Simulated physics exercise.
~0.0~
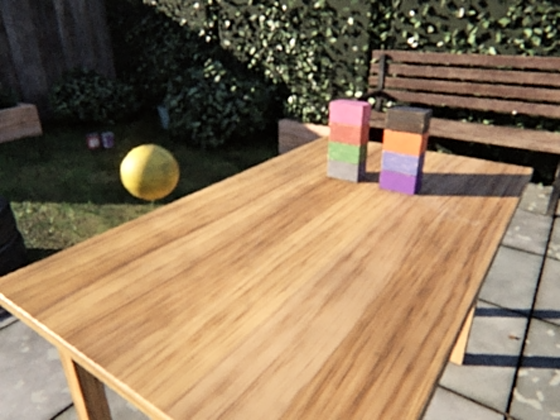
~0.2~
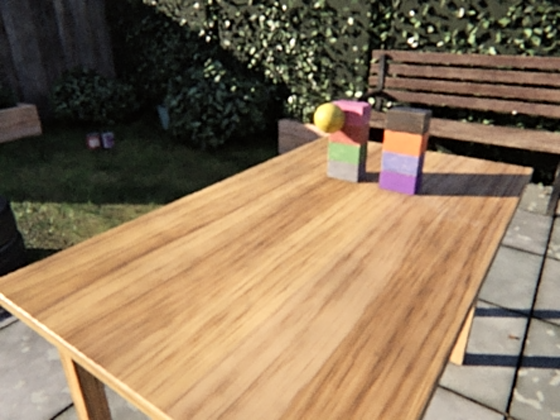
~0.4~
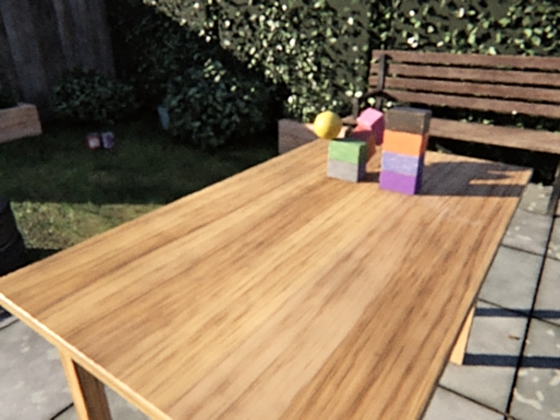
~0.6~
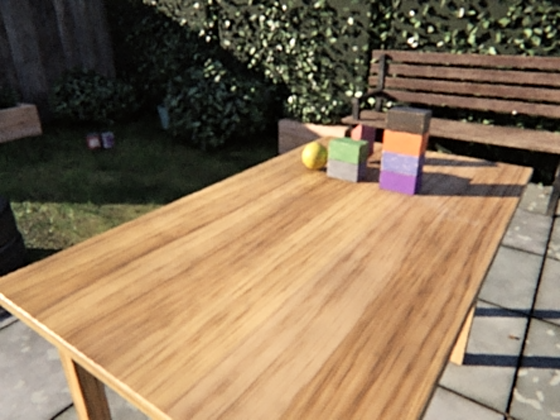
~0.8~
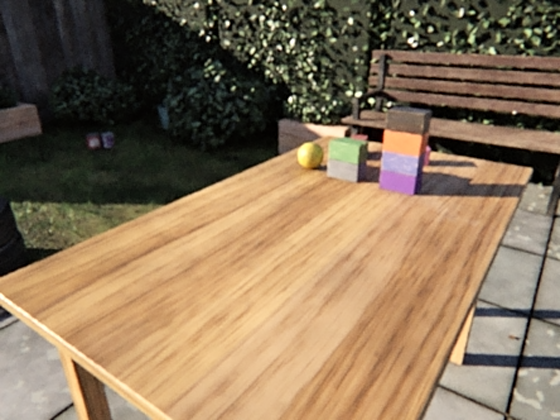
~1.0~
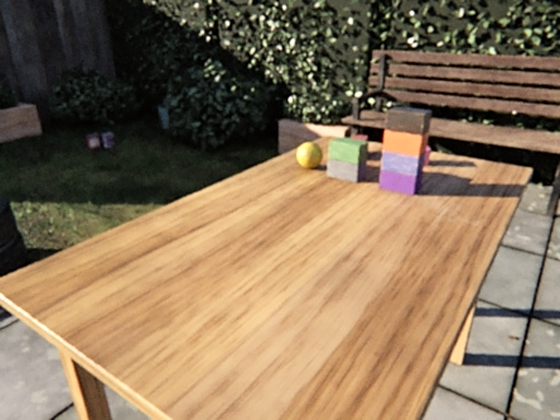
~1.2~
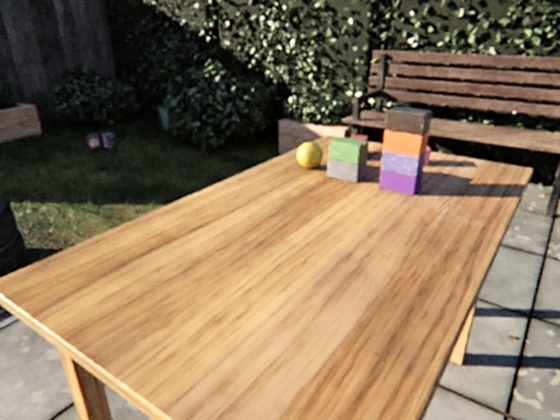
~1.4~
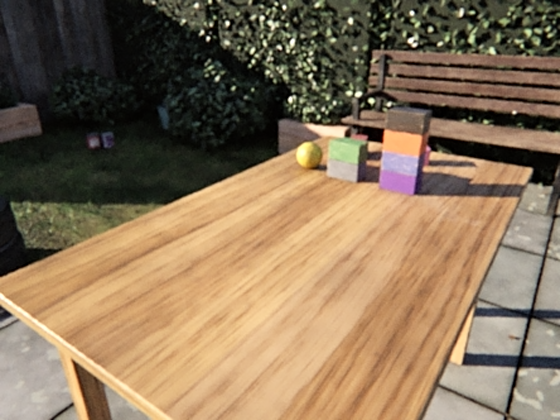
A yellow ball flies in from the left over a wooden garden table and hits the left of two block stacks, knocking its pink and red blocks off the back. The ball settles beside the remaining green and grey blocks, while the black-topped stack stays standing.
